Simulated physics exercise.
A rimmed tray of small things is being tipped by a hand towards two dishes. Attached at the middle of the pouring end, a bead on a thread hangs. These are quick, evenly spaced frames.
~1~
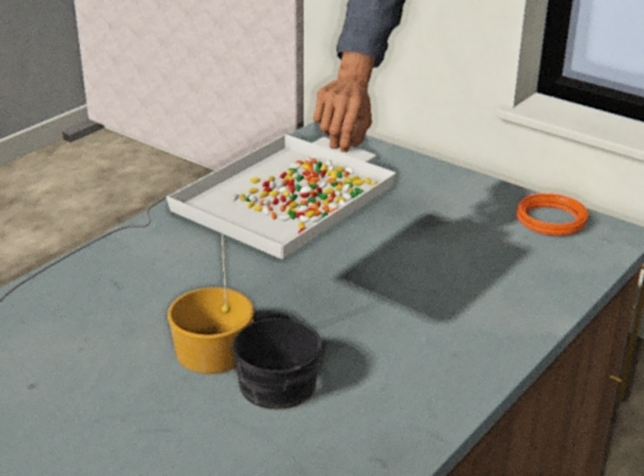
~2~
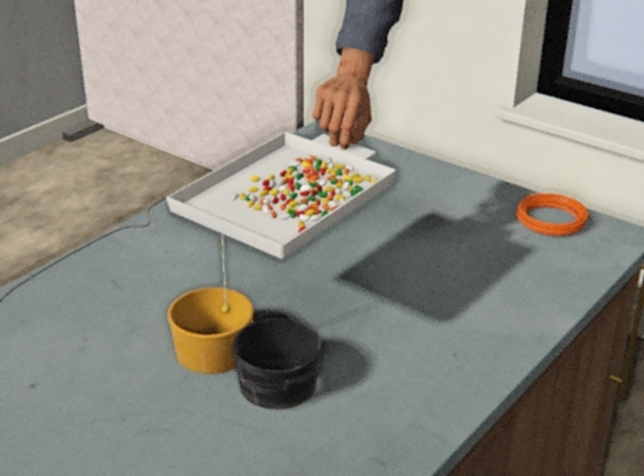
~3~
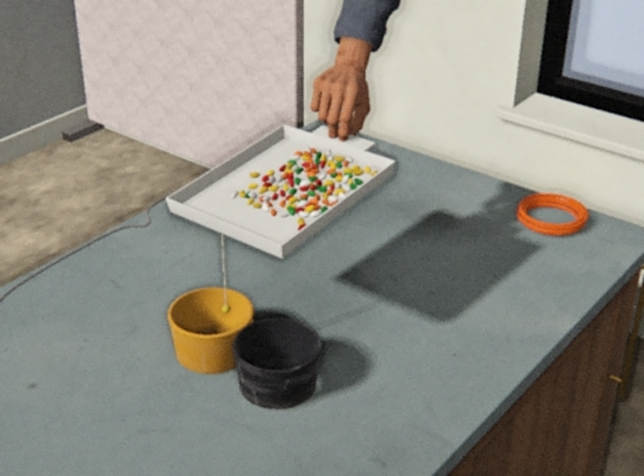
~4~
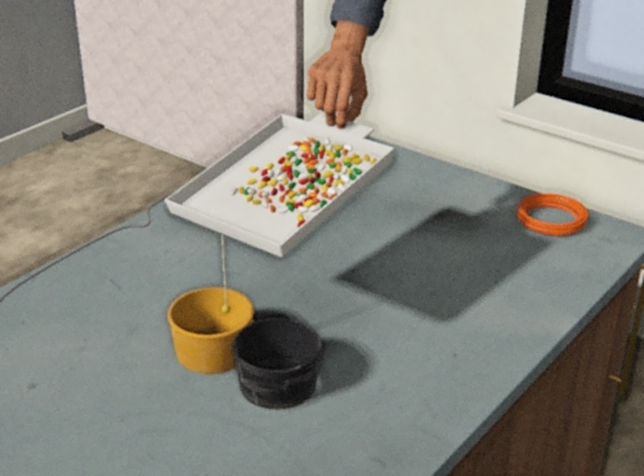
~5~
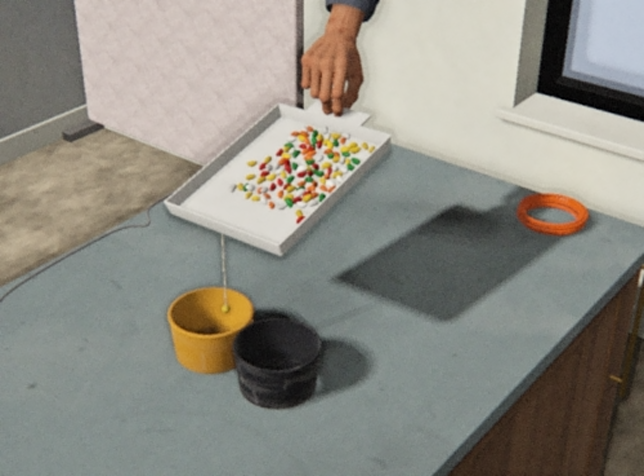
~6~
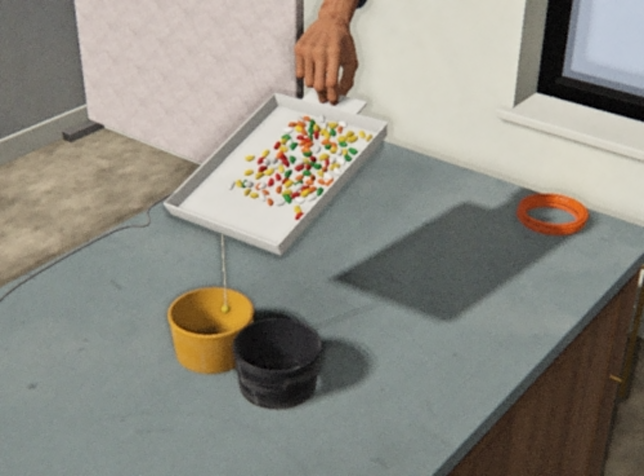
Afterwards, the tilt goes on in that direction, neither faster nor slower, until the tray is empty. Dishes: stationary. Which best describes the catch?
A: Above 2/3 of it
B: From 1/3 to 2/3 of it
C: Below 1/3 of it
Option C: Below 1/3 of it.
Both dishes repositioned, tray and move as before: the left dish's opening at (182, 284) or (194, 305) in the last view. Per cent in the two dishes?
First try: Roughly 10 per cent; second try: Roughly 30 per cent.
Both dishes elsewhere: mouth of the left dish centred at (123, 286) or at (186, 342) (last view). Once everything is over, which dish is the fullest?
Try one: The right-side dish. Try two: The left-side dish.
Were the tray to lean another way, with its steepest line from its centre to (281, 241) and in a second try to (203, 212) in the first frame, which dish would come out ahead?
Case 1 - the one at right; case 2 - the one at left.
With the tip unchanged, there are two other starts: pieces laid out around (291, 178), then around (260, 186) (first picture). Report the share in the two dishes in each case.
About 30 and 20 per cent.
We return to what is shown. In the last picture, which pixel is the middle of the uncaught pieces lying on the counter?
My estimate puts the centre near (155, 390).
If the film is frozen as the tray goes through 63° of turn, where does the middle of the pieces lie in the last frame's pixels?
(221, 207).
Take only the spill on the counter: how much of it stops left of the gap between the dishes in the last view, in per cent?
About 100 percent of the spill.
Soon after the last picture, tray tipped steeply; nearly all on the tray; a stray few in the air.
A little later, tray tipped past a quarter turn; most on the tray; a small part in the left dish; a small part outside both; a stray few in the air.
Later still, tray tipped past a quarter turn; about a quarter in the left dish; most outside both.
At rest, tray tipped past a quarter turn; none in the right dish; about a quarter in the left dish; most outside both.
